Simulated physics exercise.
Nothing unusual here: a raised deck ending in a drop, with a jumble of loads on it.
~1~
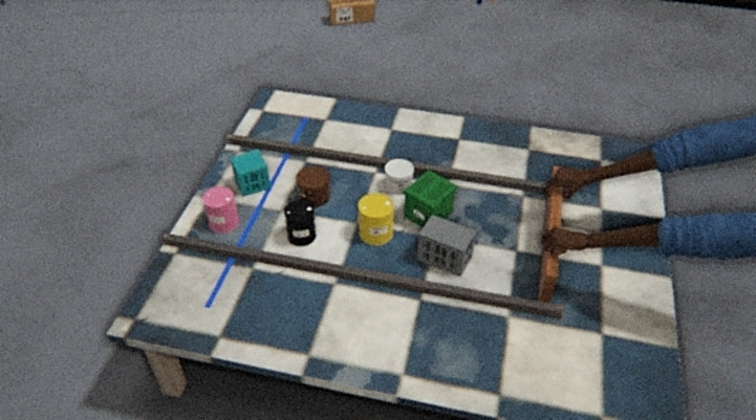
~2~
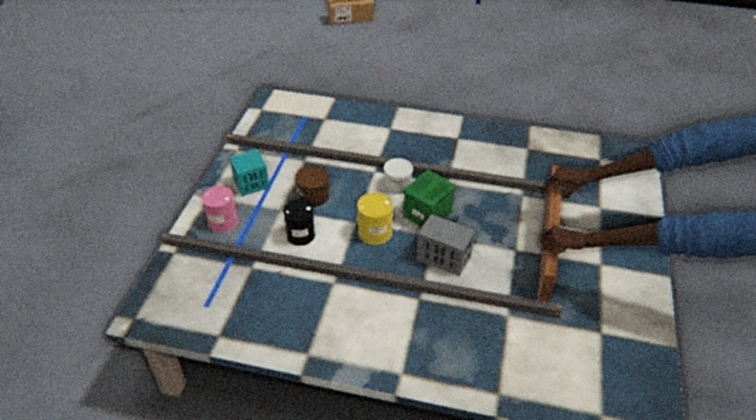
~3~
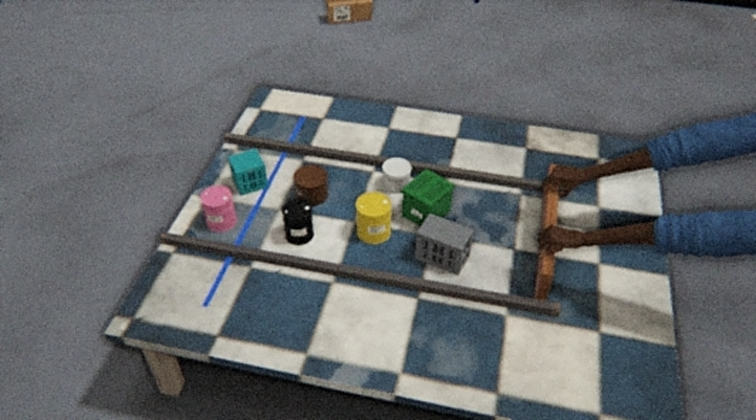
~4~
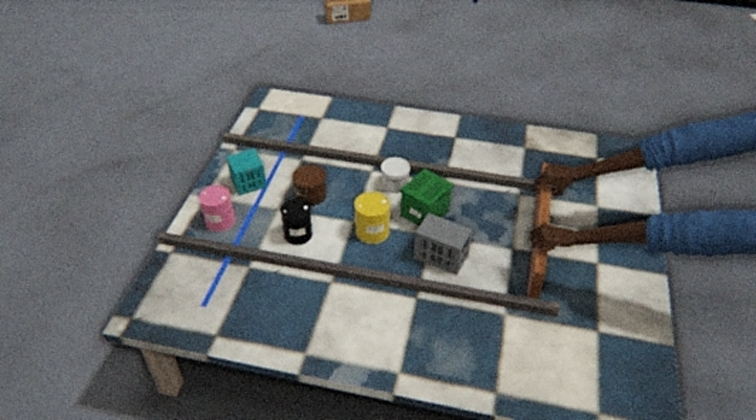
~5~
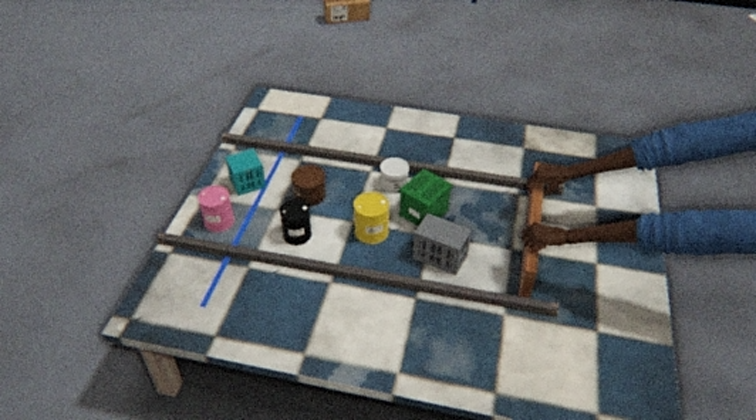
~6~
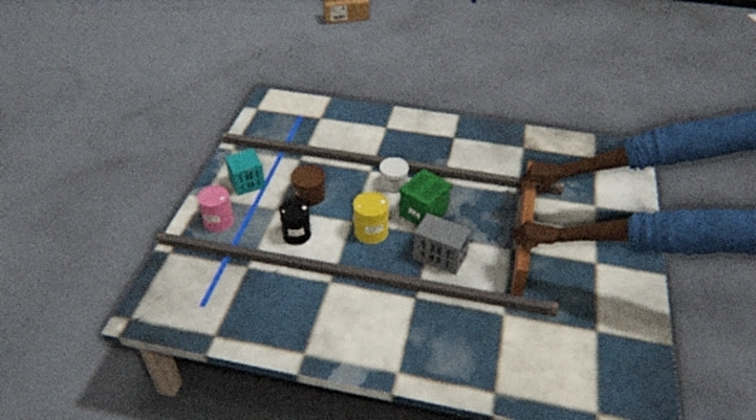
To begin with, two hands grip a wooden plank at the right side of a checkered deck, where coloured canisters, pails and crates sit scattered between two rails. The hands then slide the plank a short way left along the rails, still short of the grey crate, while the loads stay in place.
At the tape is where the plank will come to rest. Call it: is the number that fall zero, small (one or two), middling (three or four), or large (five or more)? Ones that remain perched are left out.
It is small.
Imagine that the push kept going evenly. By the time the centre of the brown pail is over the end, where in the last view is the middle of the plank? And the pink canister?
Roughly at (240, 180) and roughly at (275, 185).
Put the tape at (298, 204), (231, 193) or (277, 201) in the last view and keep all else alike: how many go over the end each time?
0, 5, 0.
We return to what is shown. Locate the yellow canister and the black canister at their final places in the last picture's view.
Around (206, 187), then around (183, 206).
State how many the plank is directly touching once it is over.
Number in contact with it: 3.
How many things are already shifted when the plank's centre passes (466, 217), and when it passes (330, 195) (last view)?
I get 1 at the one place and 6 at the other.
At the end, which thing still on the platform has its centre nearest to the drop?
The black canister ends up foremost.
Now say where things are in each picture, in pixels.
The first frame shows pink canister (221, 210); turquoise crate (251, 173); brown pail (314, 187); plank (552, 232); tape (264, 199).
The second frame shows turquoise crate (250, 173); black canister (300, 223).
The third frame shows brown pail (311, 186); plank (548, 230).
The fourth frame shows pink canister (217, 209); yellow canister (372, 218).
The fifth frame shows turquoise crate (246, 172); white pail (394, 176).
The sixth frame shows pink canister (216, 209); turquoise crate (245, 172); brown pail (309, 186); plank (525, 227); tape (259, 198).
Early on, none off yet; pink canister at rest near (216, 209); turquoise crate at rest near (245, 172); brown pail at rest near (309, 186).
A while later, none off yet; pink canister at rest near (216, 209); turquoise crate at rest near (245, 172); brown pail travelled a little near (299, 182).
Finally, the number that fall off is one or two; lost, turquoise crate and pink canister.
